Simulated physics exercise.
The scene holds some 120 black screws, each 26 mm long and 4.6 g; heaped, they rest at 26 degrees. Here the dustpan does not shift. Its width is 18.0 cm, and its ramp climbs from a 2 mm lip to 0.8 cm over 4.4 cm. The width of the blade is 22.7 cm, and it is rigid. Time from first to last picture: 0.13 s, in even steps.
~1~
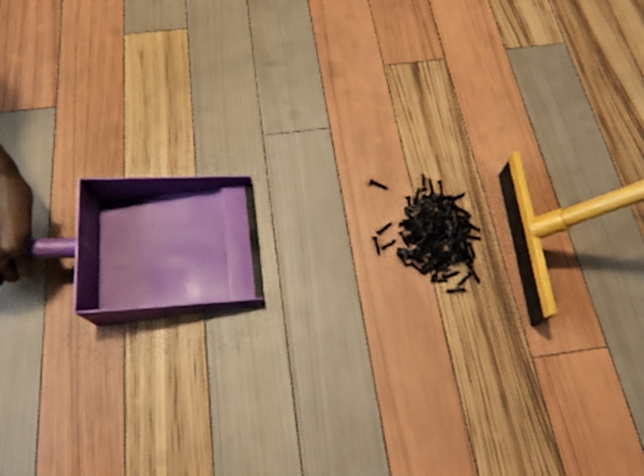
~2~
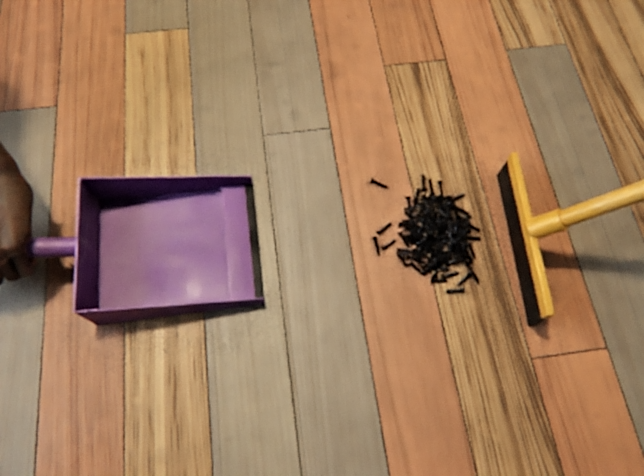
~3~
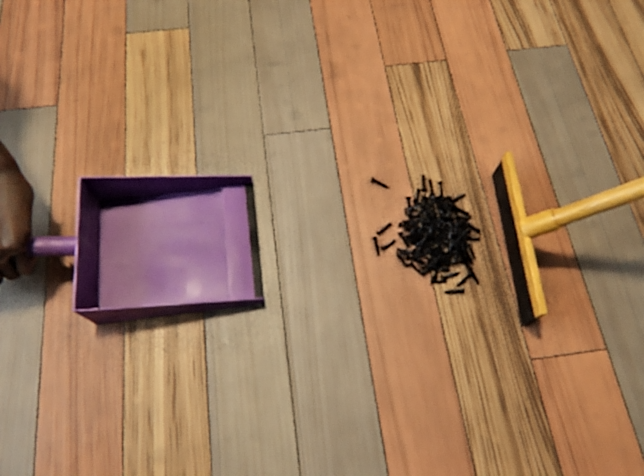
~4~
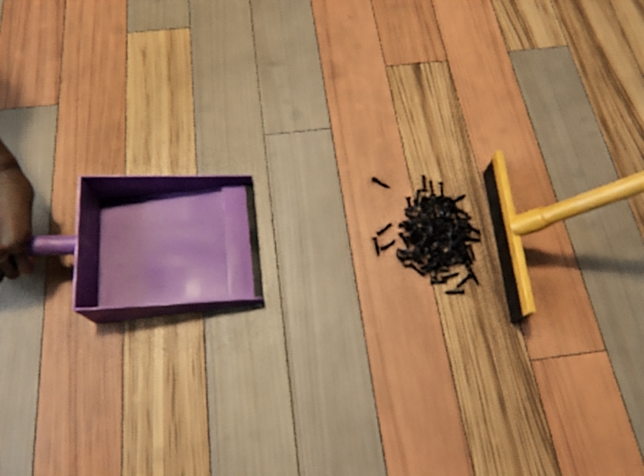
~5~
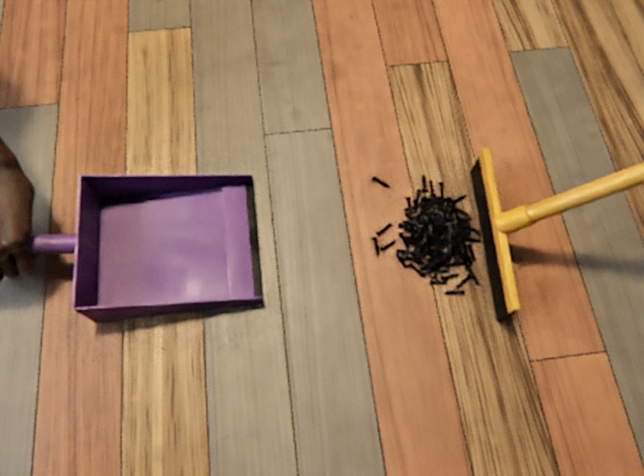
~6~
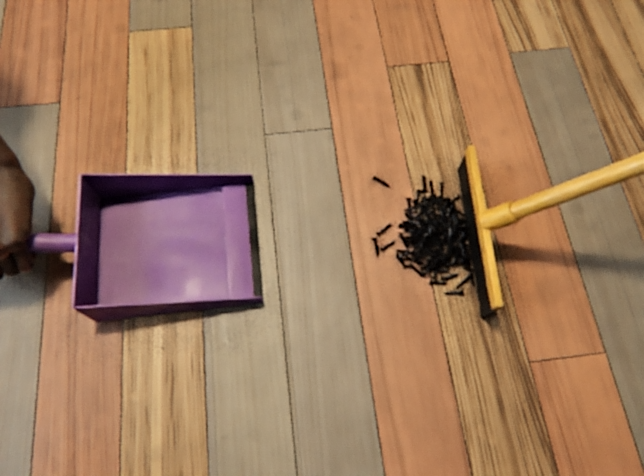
A yellow squeegee slides left across wooden planks and meets a pile of black screws.
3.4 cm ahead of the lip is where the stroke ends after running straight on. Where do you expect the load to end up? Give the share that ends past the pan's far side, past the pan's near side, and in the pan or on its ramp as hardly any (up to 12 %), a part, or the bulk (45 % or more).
Far side: A part; near side: Hardly any; pan: A part.
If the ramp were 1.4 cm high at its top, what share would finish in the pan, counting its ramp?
Estimate: About 20 in a hundred.
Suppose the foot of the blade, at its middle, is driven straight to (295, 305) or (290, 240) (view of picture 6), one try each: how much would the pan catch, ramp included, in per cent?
Close to 20 and 35 in a hundred, in that order.
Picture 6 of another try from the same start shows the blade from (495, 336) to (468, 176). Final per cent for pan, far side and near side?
Final per cent - pan 20, far 0, near 25.
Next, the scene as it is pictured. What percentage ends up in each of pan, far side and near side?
Far side: 20%. Near side: 5%. Pan: 20%.
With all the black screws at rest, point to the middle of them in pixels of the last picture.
I'd put it at about (259, 207).
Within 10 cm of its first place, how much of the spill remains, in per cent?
About 0 percent.
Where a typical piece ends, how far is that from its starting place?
I'd say close to 26 cm.
Then, 0.18 s after the last picture, middle of the blade 17 cm from the lip; 0 % over the lip, far side 5 %, near side 0 %.
Then, 0.30 s after the last picture, middle of the blade 8 cm from the lip; 0 % over the lip, far side 10 %, near side 0 %.
Then, 0.55 s after the last picture, middle of the blade 4 cm from the lip; 20 % over the lip, far side 20 %, near side 0 %.
In the end, far side 20 %, near side 5 %, pan 20 %, in front of the lip or behind the blade 55 %.
